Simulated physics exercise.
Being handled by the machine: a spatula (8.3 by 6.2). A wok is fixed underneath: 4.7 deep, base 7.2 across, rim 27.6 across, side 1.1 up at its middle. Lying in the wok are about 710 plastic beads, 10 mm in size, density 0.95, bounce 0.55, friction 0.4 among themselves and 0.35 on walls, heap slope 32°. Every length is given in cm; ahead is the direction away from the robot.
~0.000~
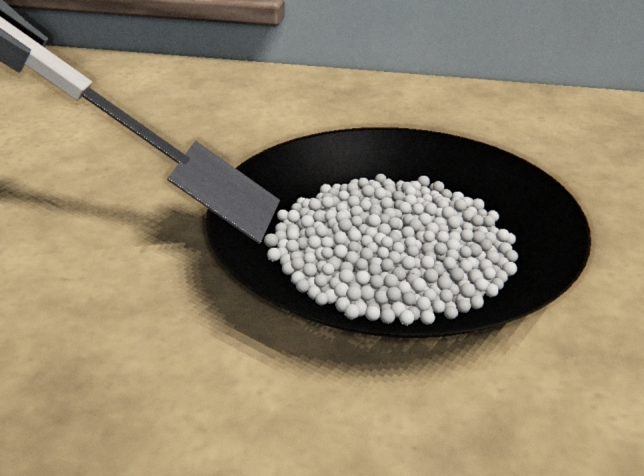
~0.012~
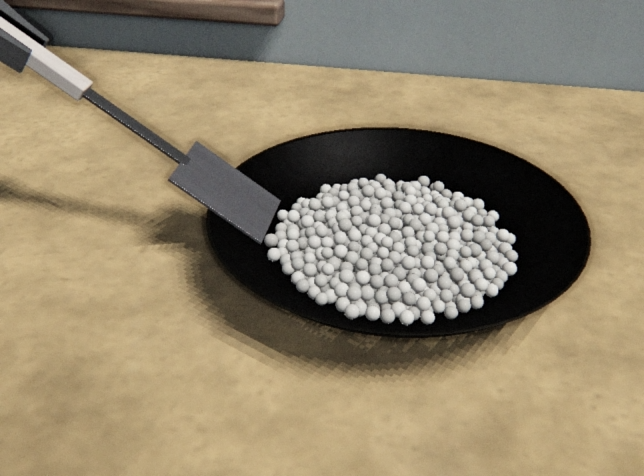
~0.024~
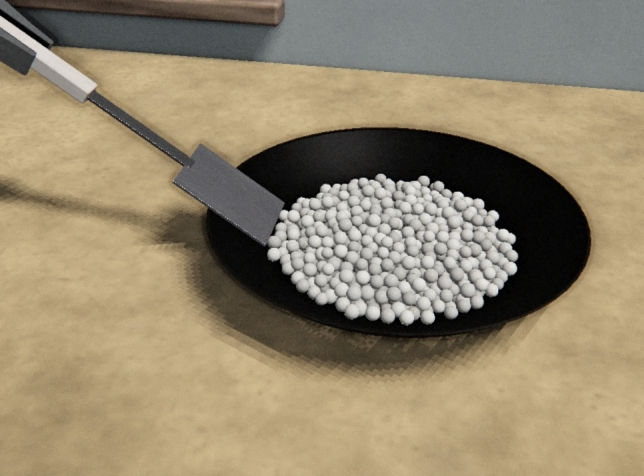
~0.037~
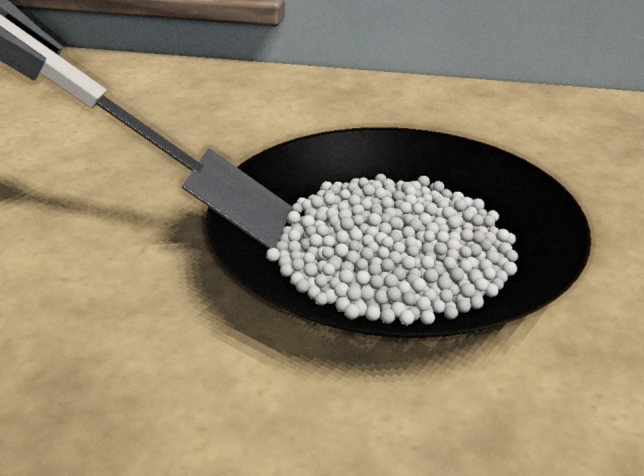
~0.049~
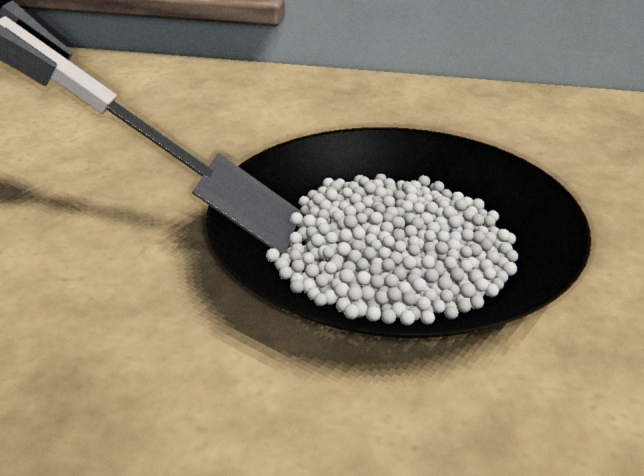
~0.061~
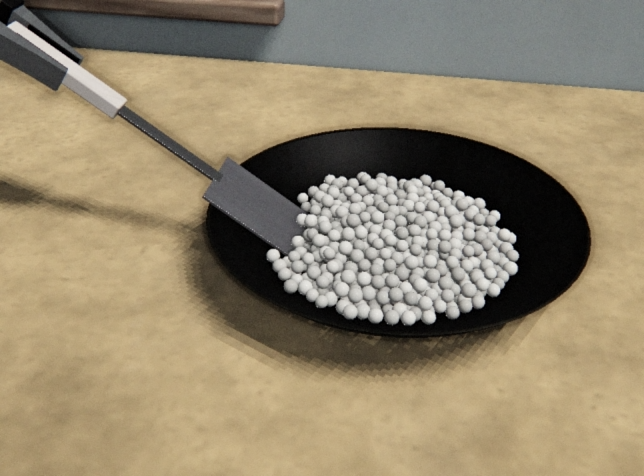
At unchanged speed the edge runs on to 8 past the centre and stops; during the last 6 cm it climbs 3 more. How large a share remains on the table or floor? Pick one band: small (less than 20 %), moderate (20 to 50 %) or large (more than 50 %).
Small.
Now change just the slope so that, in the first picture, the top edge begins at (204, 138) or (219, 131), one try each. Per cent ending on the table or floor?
I'd say near 10 per cent for the first and near 10 per cent for the second.
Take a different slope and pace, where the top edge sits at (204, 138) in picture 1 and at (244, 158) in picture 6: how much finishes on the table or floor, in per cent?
Near 15 in a hundred.
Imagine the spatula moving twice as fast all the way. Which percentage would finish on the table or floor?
I'd expect near 25 per cent.
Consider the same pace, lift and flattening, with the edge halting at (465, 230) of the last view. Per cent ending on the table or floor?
Estimate: Approx. 0 %.
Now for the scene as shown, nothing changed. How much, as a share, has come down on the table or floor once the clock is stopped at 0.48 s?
Some 5 per cent of the load.
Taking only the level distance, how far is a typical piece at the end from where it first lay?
The answer is about 3 cm.
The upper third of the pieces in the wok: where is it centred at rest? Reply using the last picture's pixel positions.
Pixel position: Approx. (506, 239).
After 0.15 s, sloping 35°, highest piece 4 above the table; 712 in the wok.
After 0.24 s, sloping 35°, highest piece 5 above the table; 712 in the wok.
After 0.48 s, sloping 35°, highest piece 6 above the table; 673 in the wok, 31 on the table or floor, 8 on the blade or in flight.
After 1.53 s, sloping 35°, highest piece 5 above the table; 673 in the wok, 39 on the table or floor.
In the end, 673 in the wok, 39 on the table or floor. That is 5 % on the table or floor.
